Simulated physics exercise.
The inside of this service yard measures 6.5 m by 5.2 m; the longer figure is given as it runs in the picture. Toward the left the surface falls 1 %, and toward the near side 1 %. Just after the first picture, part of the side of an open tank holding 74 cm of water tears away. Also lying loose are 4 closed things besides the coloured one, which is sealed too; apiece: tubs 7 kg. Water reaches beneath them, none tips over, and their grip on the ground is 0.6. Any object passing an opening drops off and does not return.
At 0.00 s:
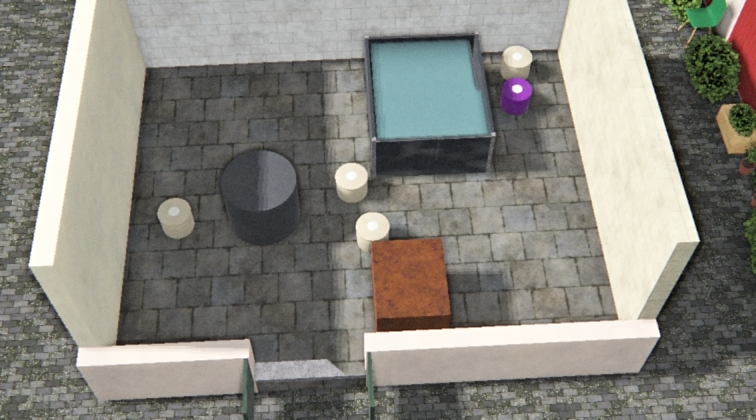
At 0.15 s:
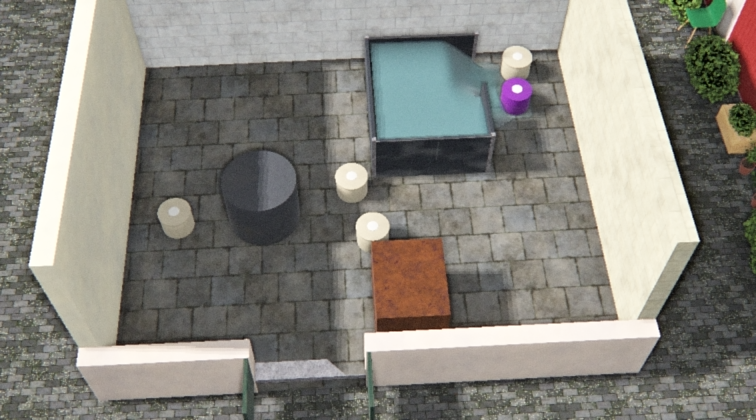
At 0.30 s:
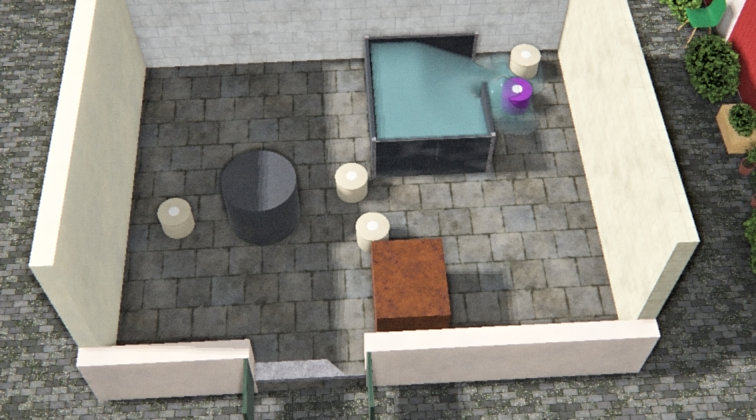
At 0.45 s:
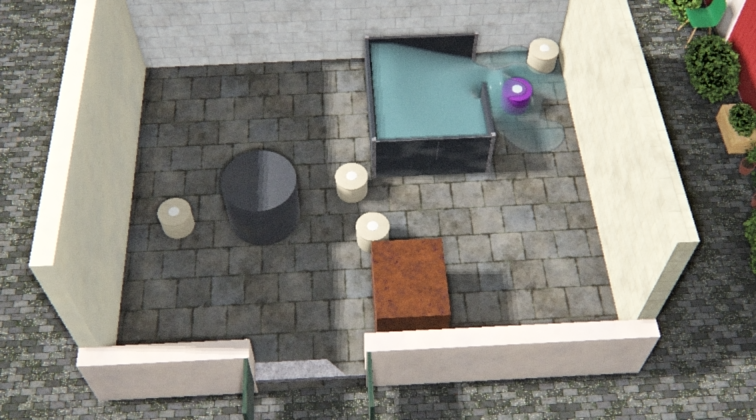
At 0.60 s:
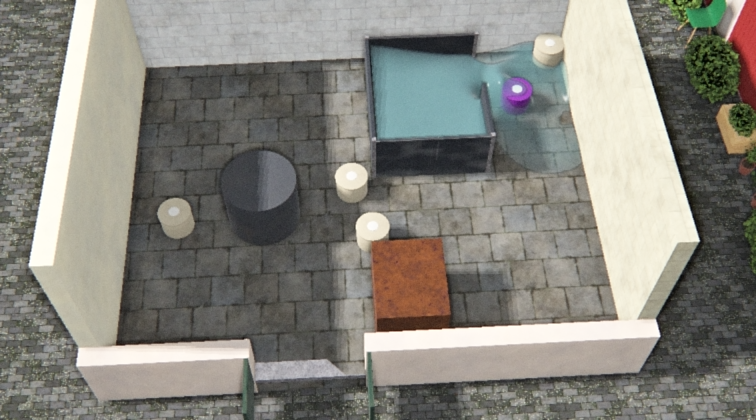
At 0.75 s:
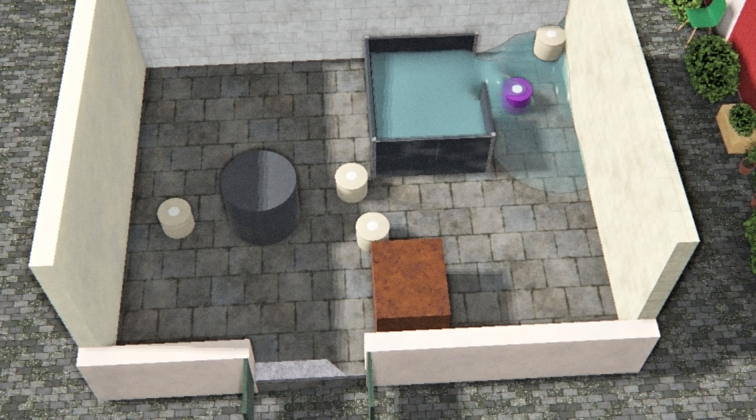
Water pours from the tank's broken right side, pushing a cream tub toward the right wall.
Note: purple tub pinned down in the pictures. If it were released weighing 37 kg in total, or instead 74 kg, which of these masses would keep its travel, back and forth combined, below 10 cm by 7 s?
Neither mass does.
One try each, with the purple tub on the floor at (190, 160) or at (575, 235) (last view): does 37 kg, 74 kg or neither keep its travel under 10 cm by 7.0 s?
Respectively, first option suffices; second option only.
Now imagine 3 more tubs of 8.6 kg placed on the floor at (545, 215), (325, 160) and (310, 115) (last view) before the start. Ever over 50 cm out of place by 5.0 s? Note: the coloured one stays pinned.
Results, in sequence: Exceeded / not exceeded / not exceeded.
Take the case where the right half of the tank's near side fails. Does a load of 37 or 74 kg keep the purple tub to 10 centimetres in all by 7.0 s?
Answer: The small one.
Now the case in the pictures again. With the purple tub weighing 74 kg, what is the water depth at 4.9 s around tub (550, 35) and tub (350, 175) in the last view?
Close to 18 and 2 centimetres.
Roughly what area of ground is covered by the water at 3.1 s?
About 16 m2.
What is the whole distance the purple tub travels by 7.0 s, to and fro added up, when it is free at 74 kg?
Total distance: Near 120 cm.
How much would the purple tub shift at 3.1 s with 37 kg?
I'd put it at roughly 300 cm.
After 1.4 s the purple tub would be 94 cm from its start with 37 kg and 40 cm from its start with 74 kg; 21 cm of water round it then.
After 3.1 s the purple tub would be 279 cm from its start with 37 kg and 101 cm from its start with 74 kg; 14 cm of water round it then.
After 4.9 s the purple tub would be 291 cm from its start with 37 kg and 101 cm from its start with 74 kg; 10 cm of water round it then.
After 7.0 s the purple tub would be 293 cm from its start with 37 kg and 101 cm from its start with 74 kg; 7 cm of water round it then.
